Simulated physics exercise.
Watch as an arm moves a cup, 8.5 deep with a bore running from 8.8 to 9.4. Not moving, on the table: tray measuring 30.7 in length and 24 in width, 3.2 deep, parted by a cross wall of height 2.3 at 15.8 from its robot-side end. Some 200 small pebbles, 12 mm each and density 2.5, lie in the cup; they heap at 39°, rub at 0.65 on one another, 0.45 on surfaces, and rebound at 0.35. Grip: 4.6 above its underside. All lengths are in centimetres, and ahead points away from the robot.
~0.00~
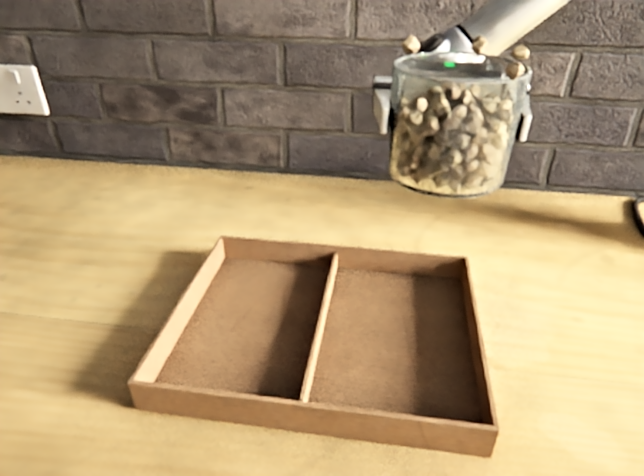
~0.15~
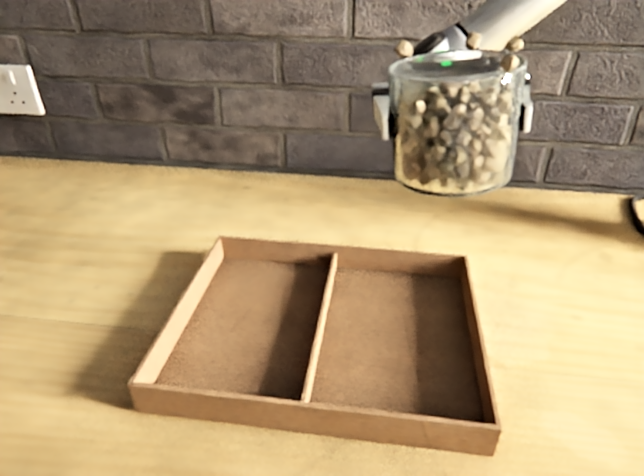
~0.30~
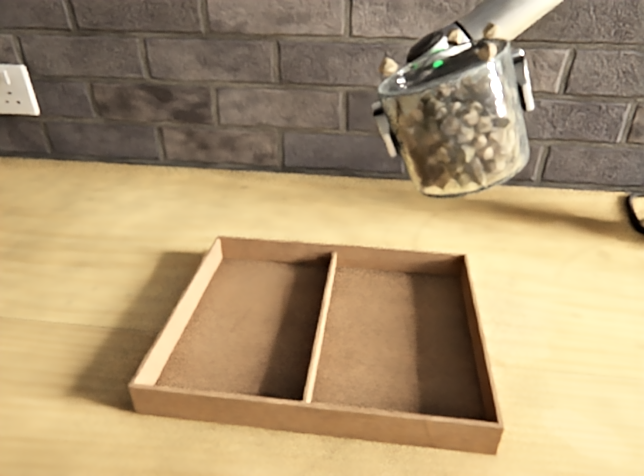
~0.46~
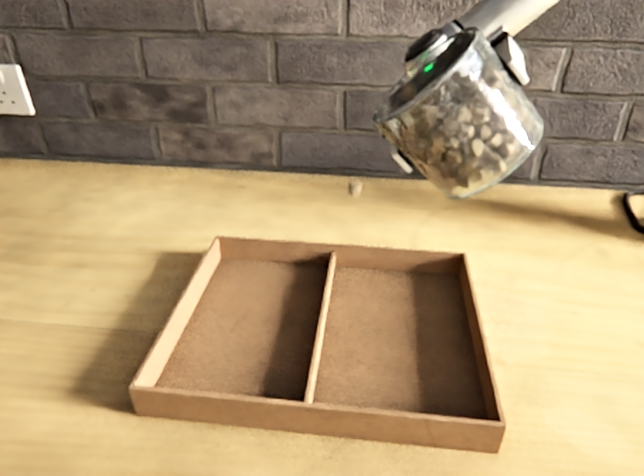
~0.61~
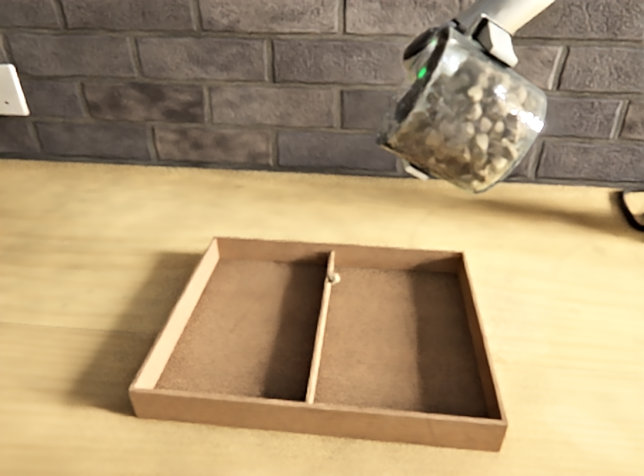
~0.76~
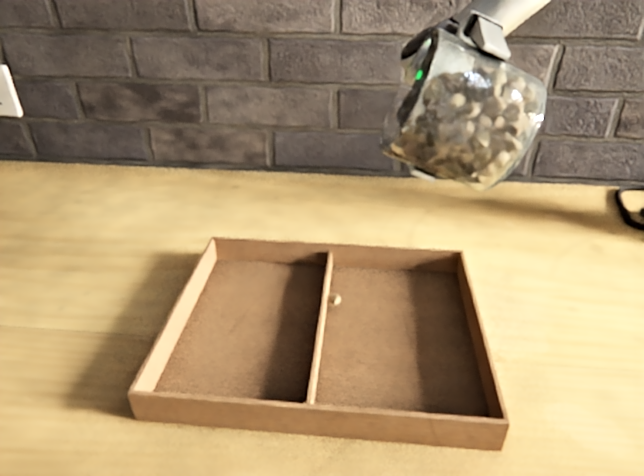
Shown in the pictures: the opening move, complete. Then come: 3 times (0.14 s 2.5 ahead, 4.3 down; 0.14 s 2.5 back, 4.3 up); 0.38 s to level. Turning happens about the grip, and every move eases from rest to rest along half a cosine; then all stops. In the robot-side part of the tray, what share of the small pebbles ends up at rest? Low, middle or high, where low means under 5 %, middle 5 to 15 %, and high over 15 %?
Low, under 5 %.
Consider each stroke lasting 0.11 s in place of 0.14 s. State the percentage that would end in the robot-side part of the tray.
About 5 per cent, then.
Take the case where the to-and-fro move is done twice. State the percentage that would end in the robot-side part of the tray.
Roughly 0 percent.
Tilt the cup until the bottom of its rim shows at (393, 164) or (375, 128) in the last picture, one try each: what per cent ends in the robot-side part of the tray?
I'd put them at some 10 and 0 in a hundred.
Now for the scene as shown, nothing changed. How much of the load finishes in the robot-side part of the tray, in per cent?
Around 2 in a hundred.
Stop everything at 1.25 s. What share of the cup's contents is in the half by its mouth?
About 35 per cent.
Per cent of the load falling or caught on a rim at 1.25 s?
Roughly 0 per cent.
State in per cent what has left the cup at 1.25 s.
By then near 0 % is out.
After 1.25 s, tilted 68° forward, highest piece 25 above the table; 195 in the cup, 2 in the robot-side part, 2 in the far-side part, 1 in flight or on a rim.
After 1.74 s, tilted 49° forward, highest piece 26 above the table; 194 in the cup, 3 in the robot-side part, 3 in the far-side part.
After 2.18 s, level, highest piece 28 above the table; 194 in the cup, 3 in the robot-side part, 3 in the far-side part.
After 3.23 s, level, highest piece 28 above the table; 194 in the cup, 3 in the robot-side part, 3 in the far-side part.
At rest, 194 in the cup, 3 in the robot-side part, 3 in the far-side part. That is 2 % in the robot-side part of the tray.
